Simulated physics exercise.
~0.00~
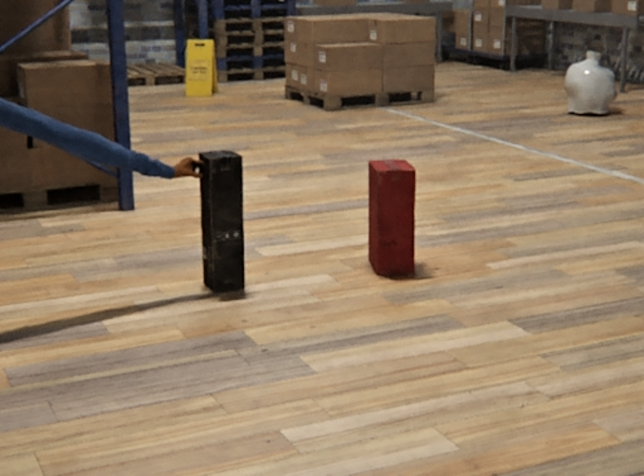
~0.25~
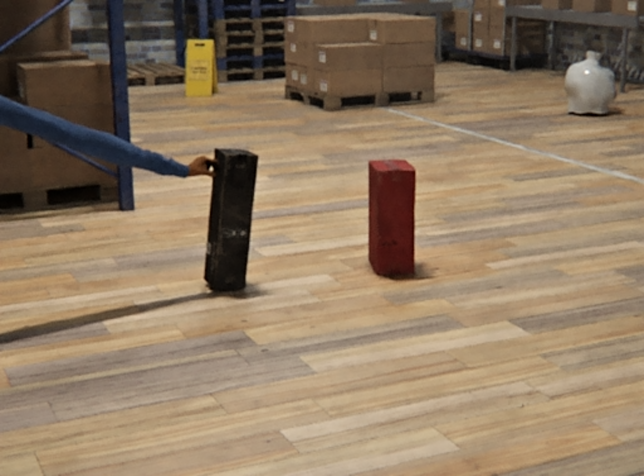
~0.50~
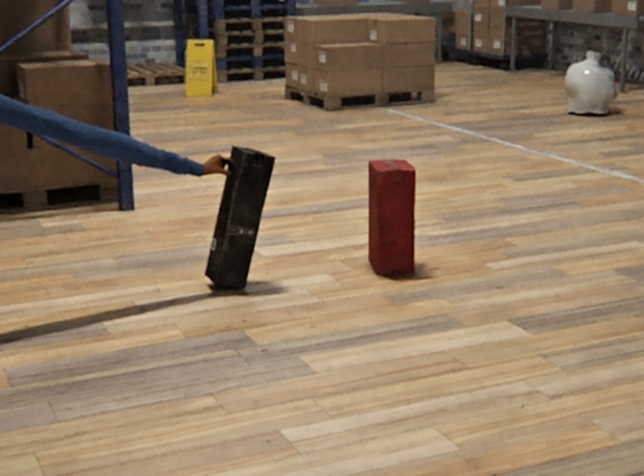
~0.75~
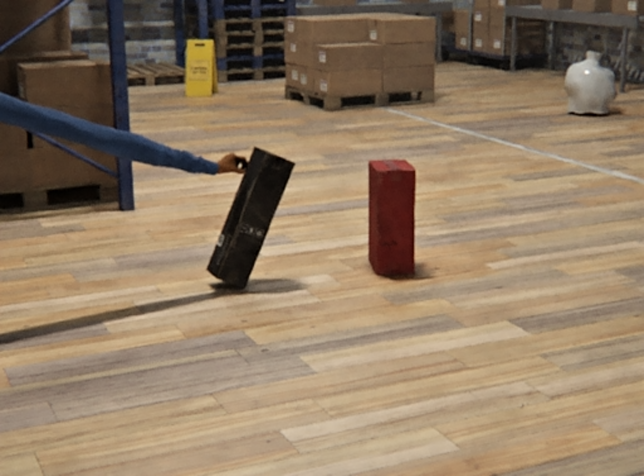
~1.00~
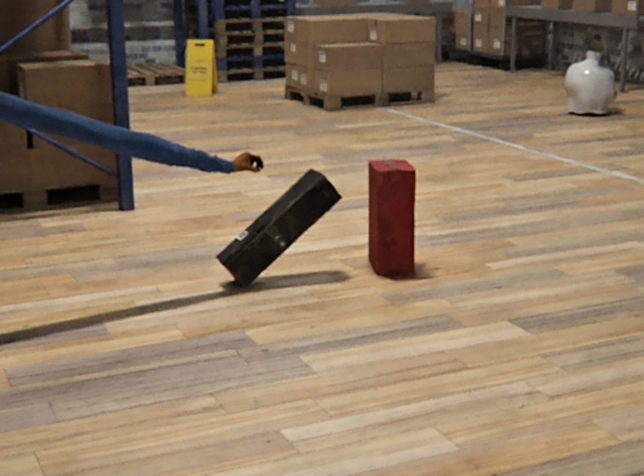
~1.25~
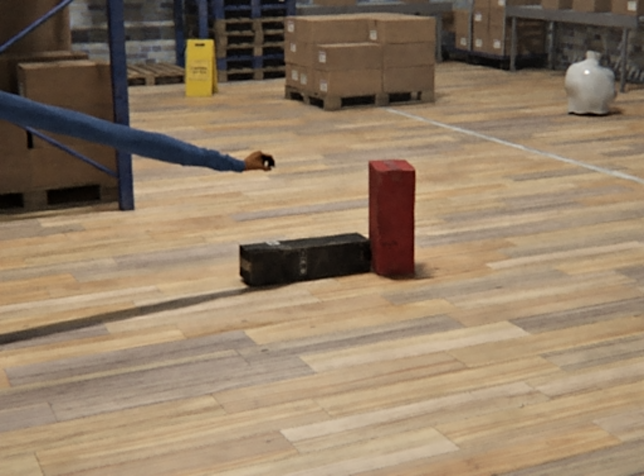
On a warehouse's wooden floor, a hand pushing a tall black box rightward until it topples onto its side beside an upright red box.
